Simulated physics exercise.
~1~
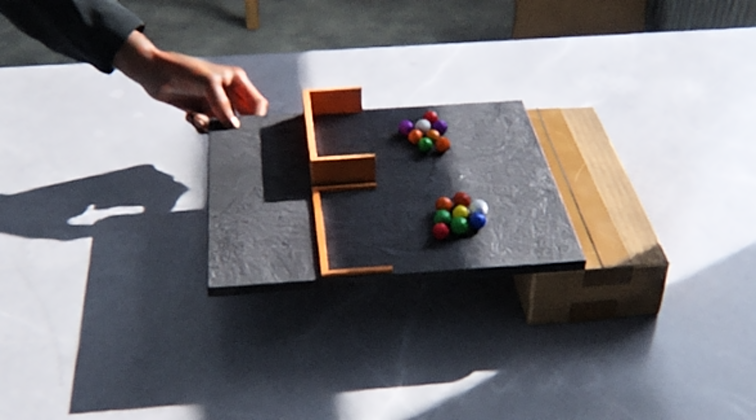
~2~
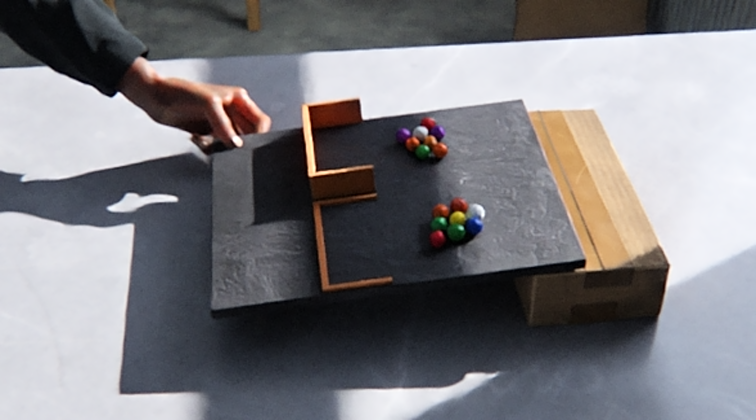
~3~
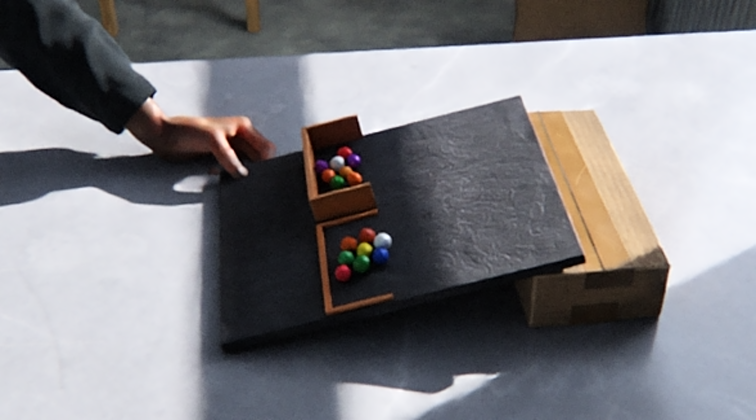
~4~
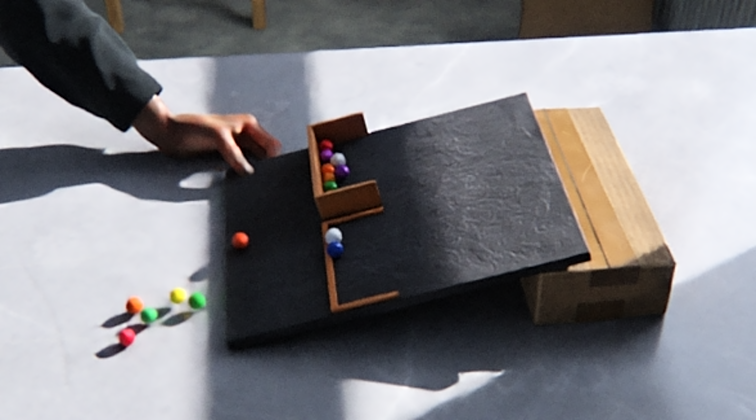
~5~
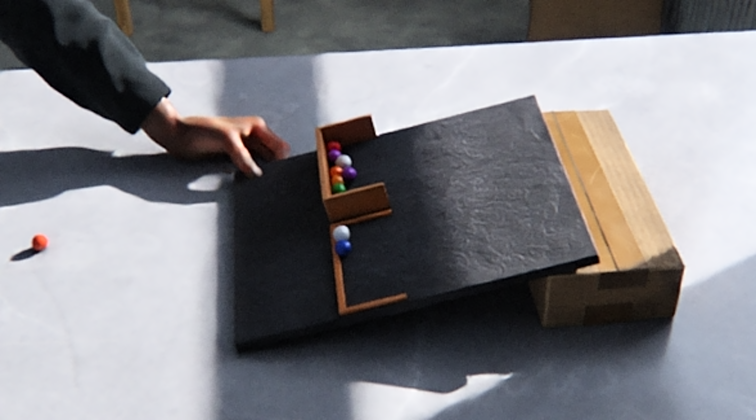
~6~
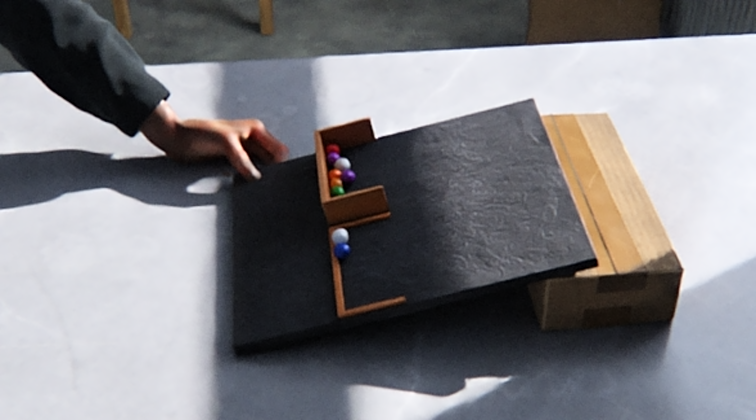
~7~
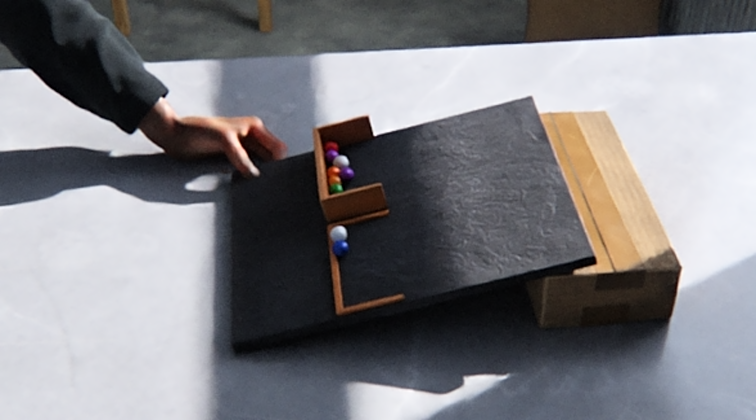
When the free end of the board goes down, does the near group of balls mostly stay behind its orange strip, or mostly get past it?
Most of the near group gets past its strip and rolls off the board, with only a white and a blue ball left there. The far group is stopped and stays gathered behind its own strip.
